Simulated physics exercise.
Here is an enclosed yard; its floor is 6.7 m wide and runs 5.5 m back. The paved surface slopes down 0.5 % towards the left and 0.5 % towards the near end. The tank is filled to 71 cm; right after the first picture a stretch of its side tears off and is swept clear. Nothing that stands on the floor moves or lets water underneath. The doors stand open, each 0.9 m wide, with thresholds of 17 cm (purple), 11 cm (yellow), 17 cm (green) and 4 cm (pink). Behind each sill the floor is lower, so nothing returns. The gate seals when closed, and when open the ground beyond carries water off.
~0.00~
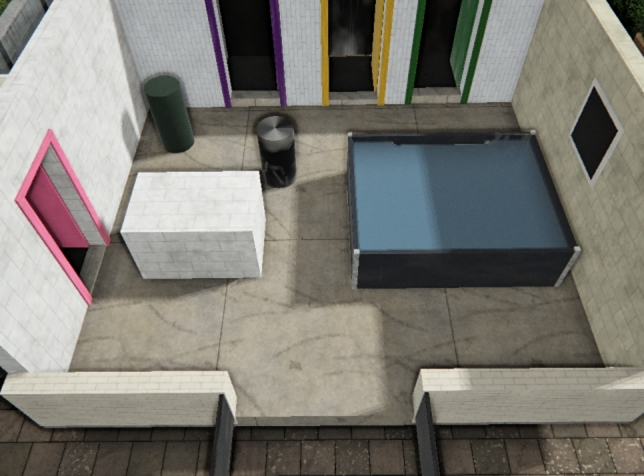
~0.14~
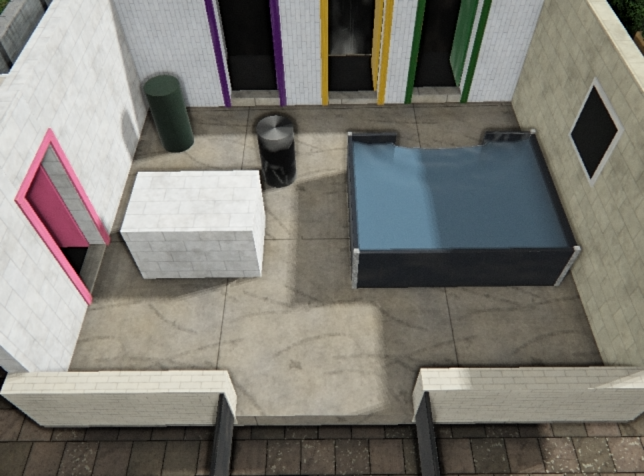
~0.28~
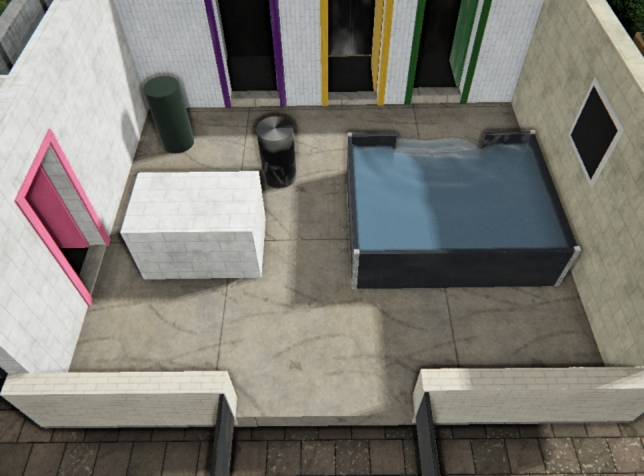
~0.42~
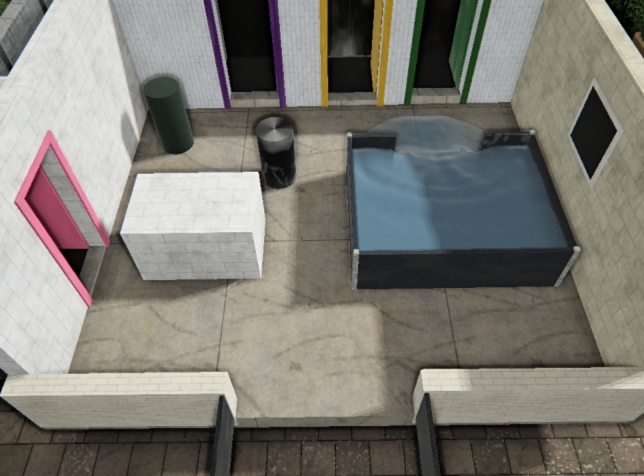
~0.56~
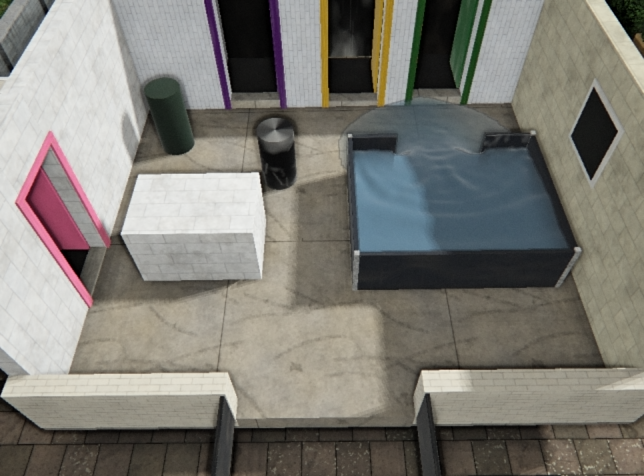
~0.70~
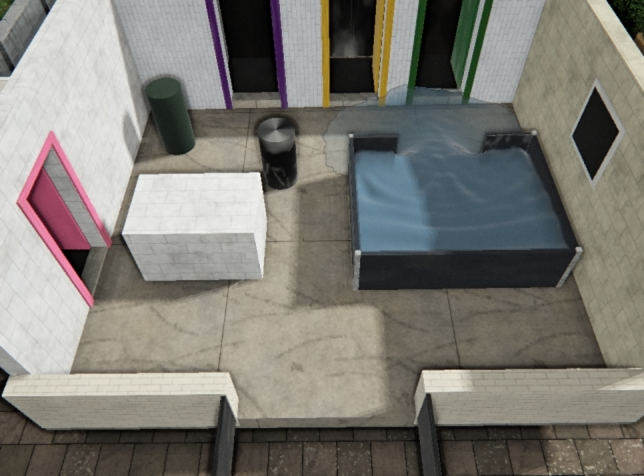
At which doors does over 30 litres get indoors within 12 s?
The water let in: At the purple door it does not reach the limit; at the yellow door it exceeds the limit; at the green door it exceeds the limit; at the pink door it goes over the limit.
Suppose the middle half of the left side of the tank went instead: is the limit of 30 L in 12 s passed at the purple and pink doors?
Then: Purple under, pink past it.
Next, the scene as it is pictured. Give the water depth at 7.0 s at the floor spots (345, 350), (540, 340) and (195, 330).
About 2, 1 and 3 cm.
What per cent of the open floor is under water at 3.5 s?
About 50 per cent.
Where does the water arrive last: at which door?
It is the pink one.
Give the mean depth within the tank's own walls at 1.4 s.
About 51 cm.
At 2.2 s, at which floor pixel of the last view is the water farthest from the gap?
Near (160, 113).
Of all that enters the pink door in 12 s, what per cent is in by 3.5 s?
Some 0 per cent by then.
After 1.4 s water covers 20 % of the floor and is deepest (47 cm) near (405, 108); purple door 3 cm at the sill, 0 L in, yellow door 27 cm at the sill, 21 L in, green door 45 cm at the sill, 118 L in, pink door not reached.
After 2.2 s water covers 30 % of the floor and is deepest (44 cm) near (505, 106); purple door 9 cm at the sill, 0 L in, yellow door 26 cm at the sill, 91 L in, green door 42 cm at the sill, 276 L in, pink door not reached.
After 3.5 s water covers 50 % of the floor and is deepest (30 cm) near (405, 108); purple door 8 cm at the sill, 0 L in, yellow door 20 cm at the sill, 160 L in, green door 30 cm at the sill, 430 L in, pink door not reached.
After 7.0 s water covers 85 % of the floor and is deepest (21 cm) near (67, 386); purple door 7 cm at the sill, 0 L in, yellow door 16 cm at the sill, 243 L in, green door 17 cm at the sill, 526 L in, pink door 10 cm at the sill, 28 L in.
After 12.0 s water covers 95 % of the floor and is deepest (15 cm) near (156, 126); purple door 8 cm at the sill, 0 L in, yellow door 11 cm at the sill, 259 L in, green door 10 cm at the sill, 528 L in, pink door 6 cm at the sill, 80 L in.
